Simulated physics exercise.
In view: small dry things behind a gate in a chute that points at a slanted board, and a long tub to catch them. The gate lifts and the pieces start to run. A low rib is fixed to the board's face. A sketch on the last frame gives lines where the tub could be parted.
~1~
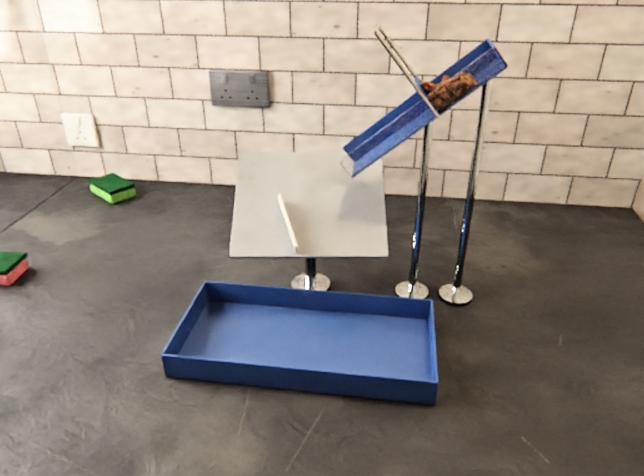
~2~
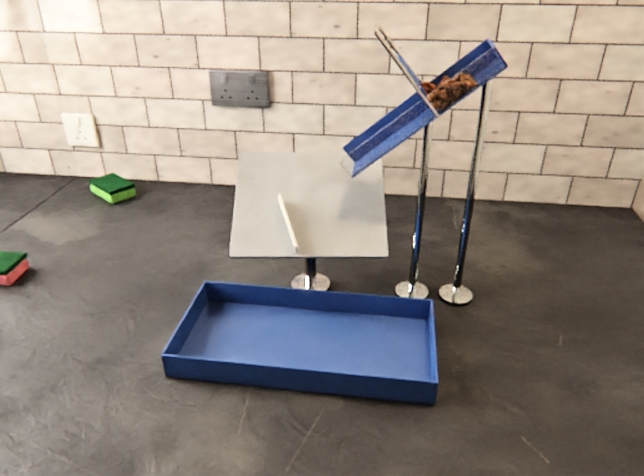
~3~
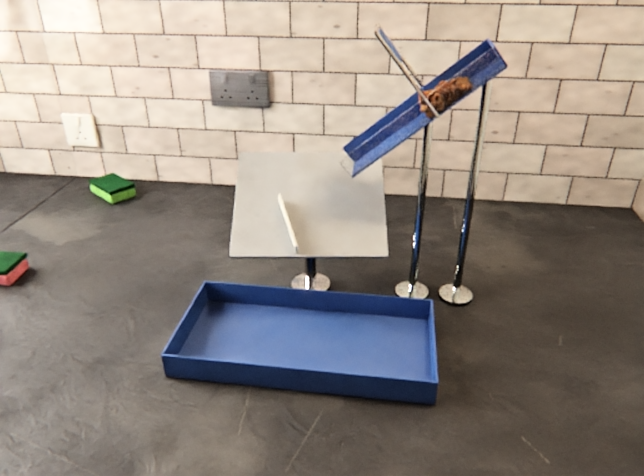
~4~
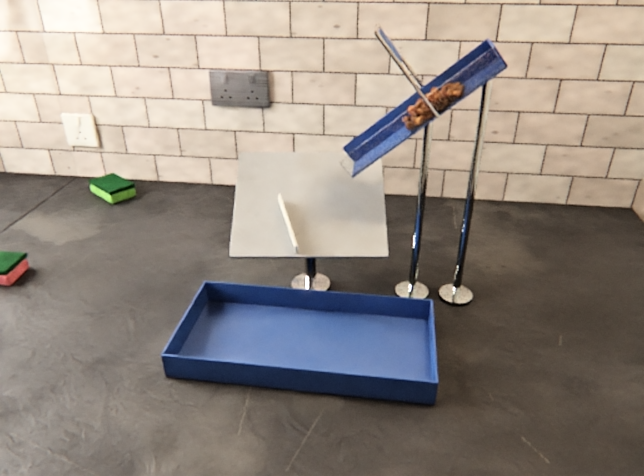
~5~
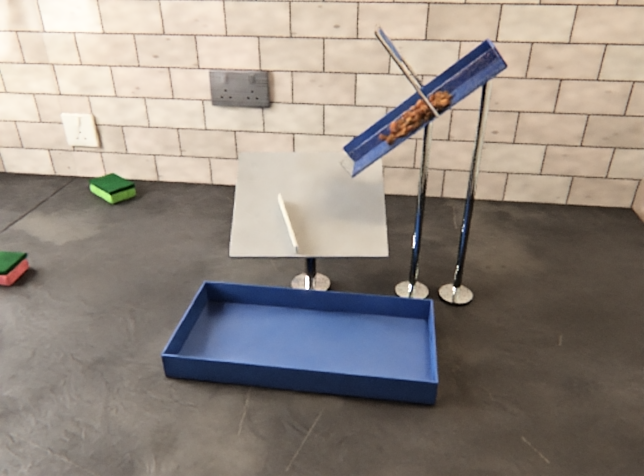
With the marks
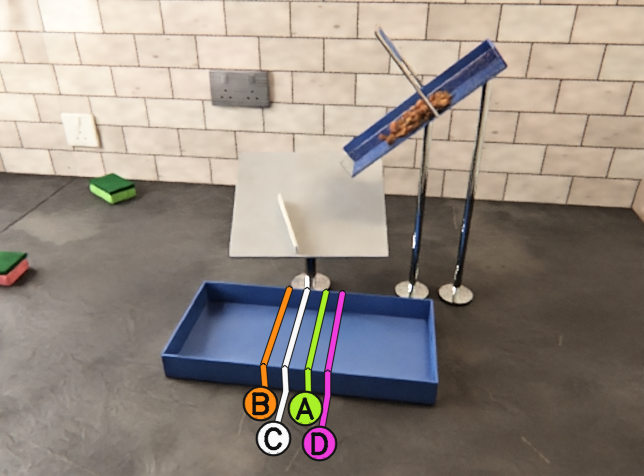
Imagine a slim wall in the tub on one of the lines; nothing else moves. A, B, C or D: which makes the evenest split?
A beats the others.
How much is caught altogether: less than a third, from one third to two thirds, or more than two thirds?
About that: More than two thirds.
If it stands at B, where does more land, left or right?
More lands on the right.
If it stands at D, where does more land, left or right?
Left.
On the marked copy, line A crosses the front rim at (308, 369); line B crosses the front rim at (263, 365); line C crosses the front rim at (285, 367); line D crosses the front rim at (327, 371).
For line A, of what is caught, about two thirds on the left of the divider, about a third on the right.
For line B, of what is caught, a stray few on the left of the divider, nearly all on the right.
For line C, of what is caught, a stray few on the left of the divider, nearly all on the right.
For line D, of what is caught, all on the left of the divider, none on the right.
